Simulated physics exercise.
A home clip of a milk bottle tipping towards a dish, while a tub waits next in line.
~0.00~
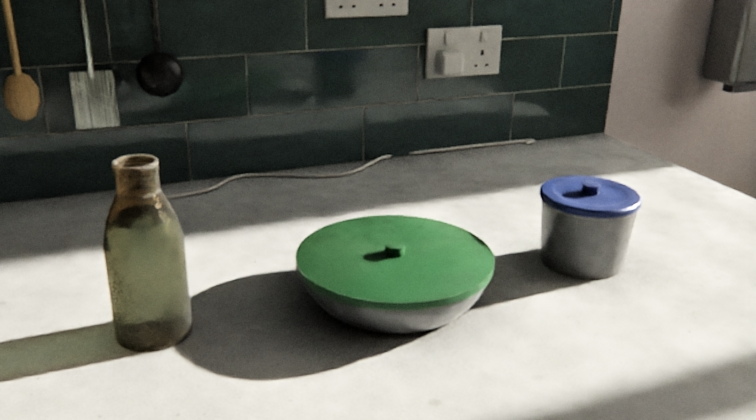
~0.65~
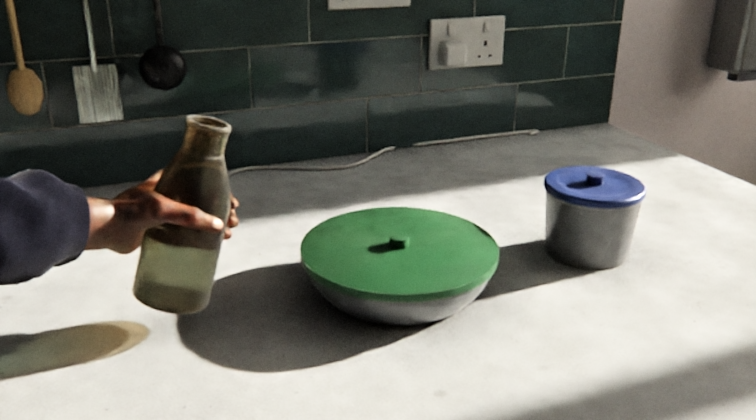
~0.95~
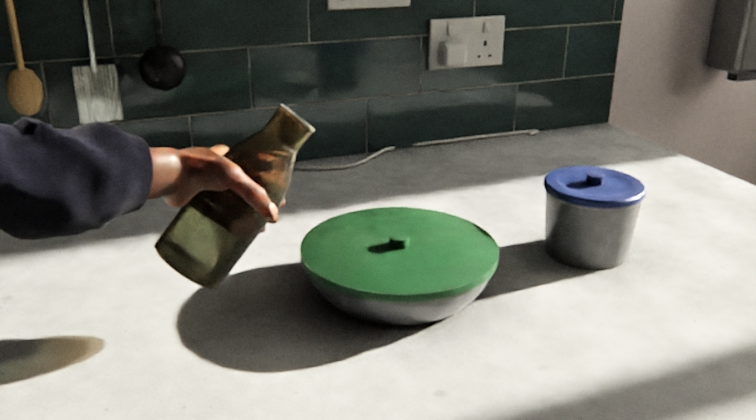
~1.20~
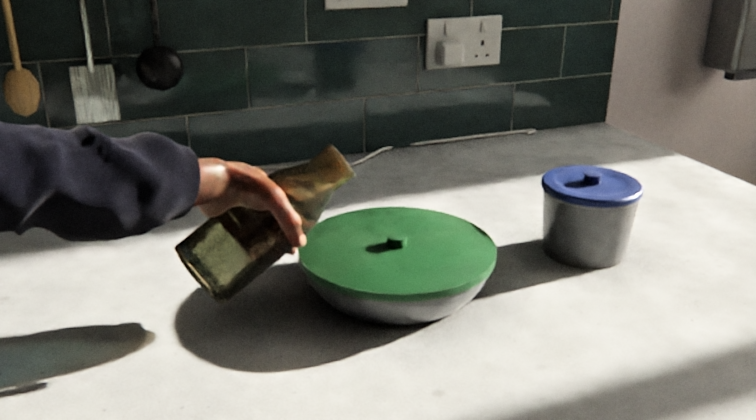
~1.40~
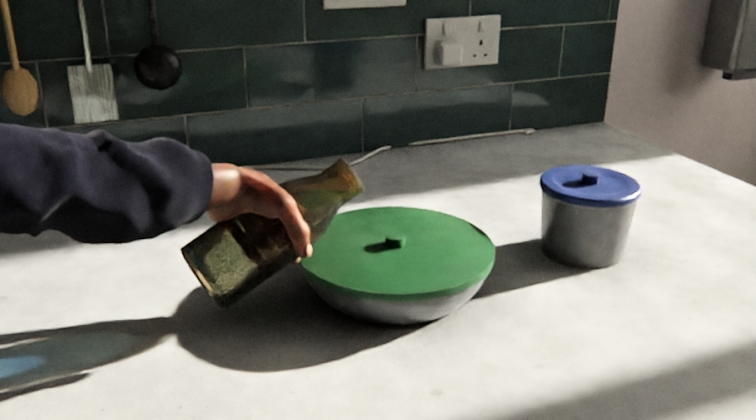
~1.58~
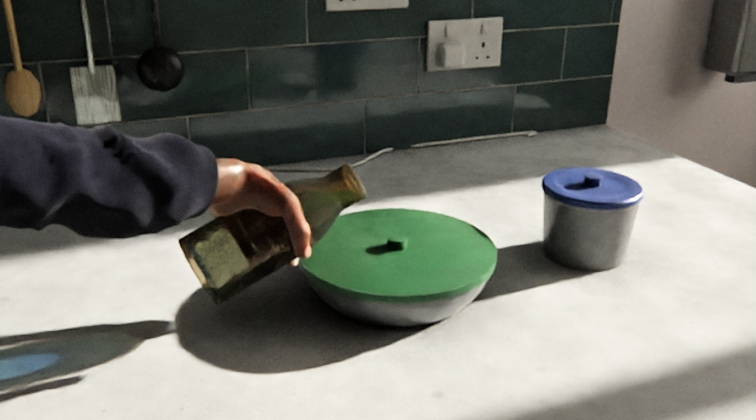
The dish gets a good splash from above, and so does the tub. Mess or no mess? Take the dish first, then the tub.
As I see it, most likely the dish misses out on it, most likely the tub misses out on it.
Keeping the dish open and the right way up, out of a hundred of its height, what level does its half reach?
Somewhere near 25 in a hundred, I'd say.
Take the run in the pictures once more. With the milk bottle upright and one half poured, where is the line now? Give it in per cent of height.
Estimate: Around 35 per cent of the height.
By 2.3 s, it hits the lid of the dish and runs off.
By 3.2 s, it hits the lid of the tub and runs off.
By 4.6 s, the dish is empty, in a puddle; the tub is empty, in a puddle.
